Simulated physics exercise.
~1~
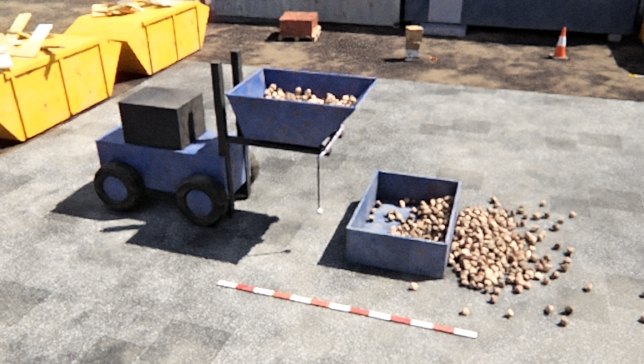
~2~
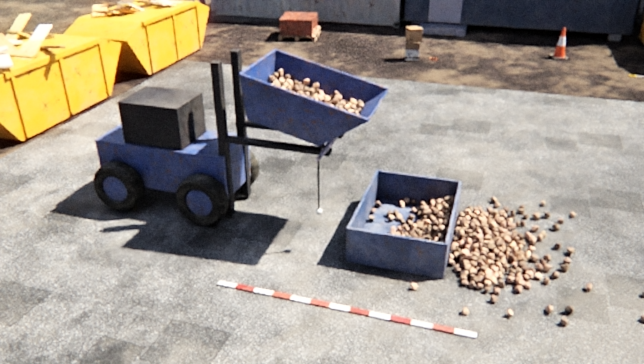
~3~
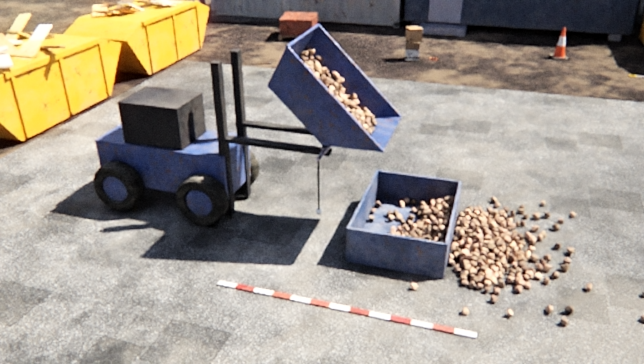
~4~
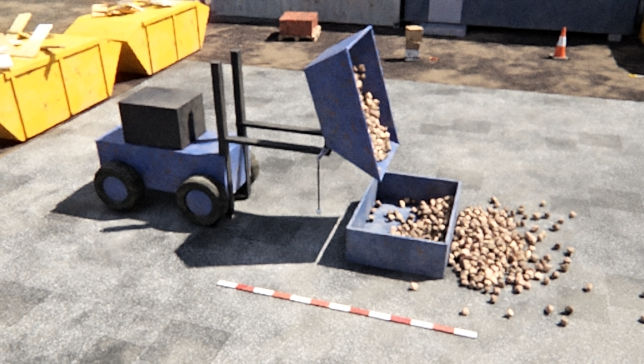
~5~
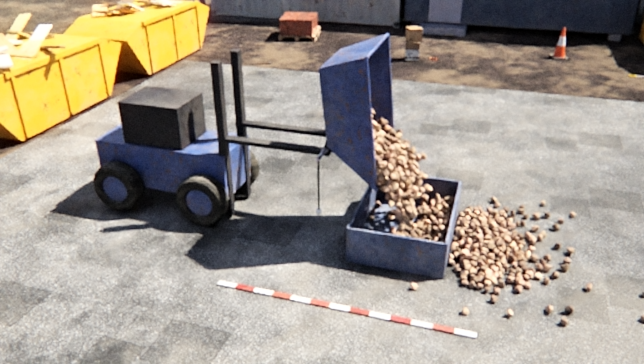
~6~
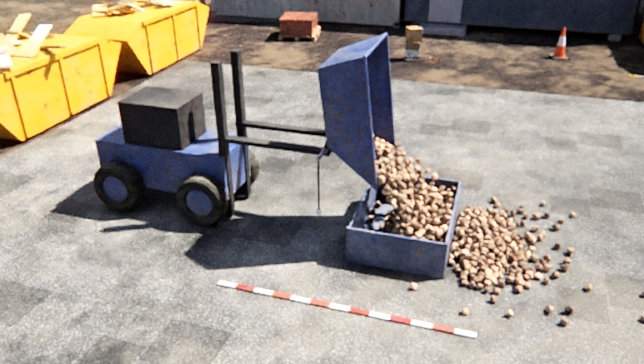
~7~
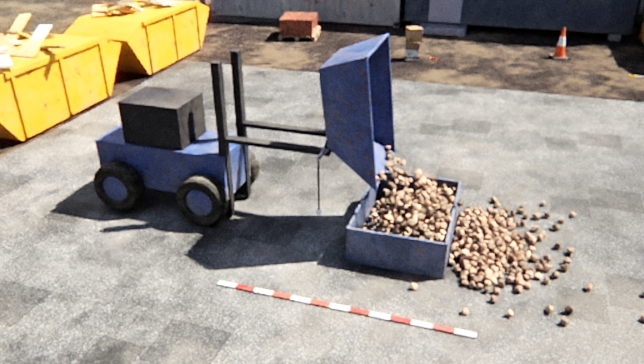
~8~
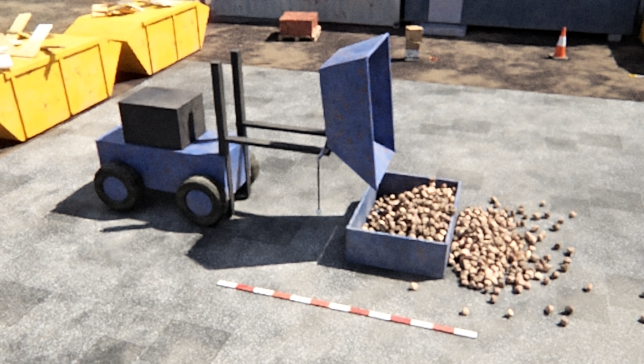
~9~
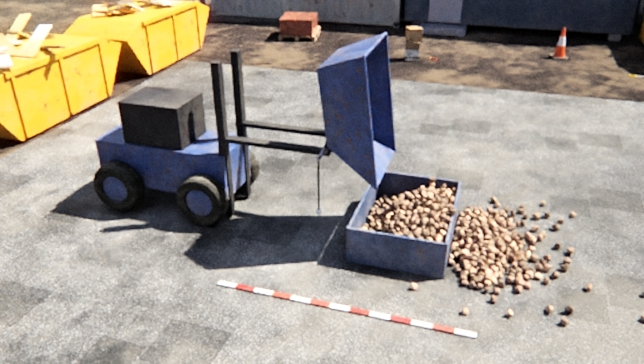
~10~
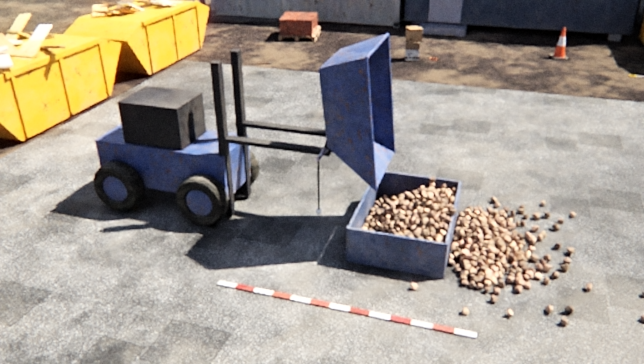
The clip opens on a paved yard where a small blue forklift holds a raised skip of brown stones, with a partly filled blue bin in front and more stones scattered to its right. The skip tips forward to the right, its load still resting inside as the floor grows steep. Once it stands nearly upright, the stones slide out and pour into the bin below. The heap there rises while the last stones leave the skip. At the end the skip hangs steeply tilted and empty, the bin is full, and the loose pile beside it looks almost unchanged.
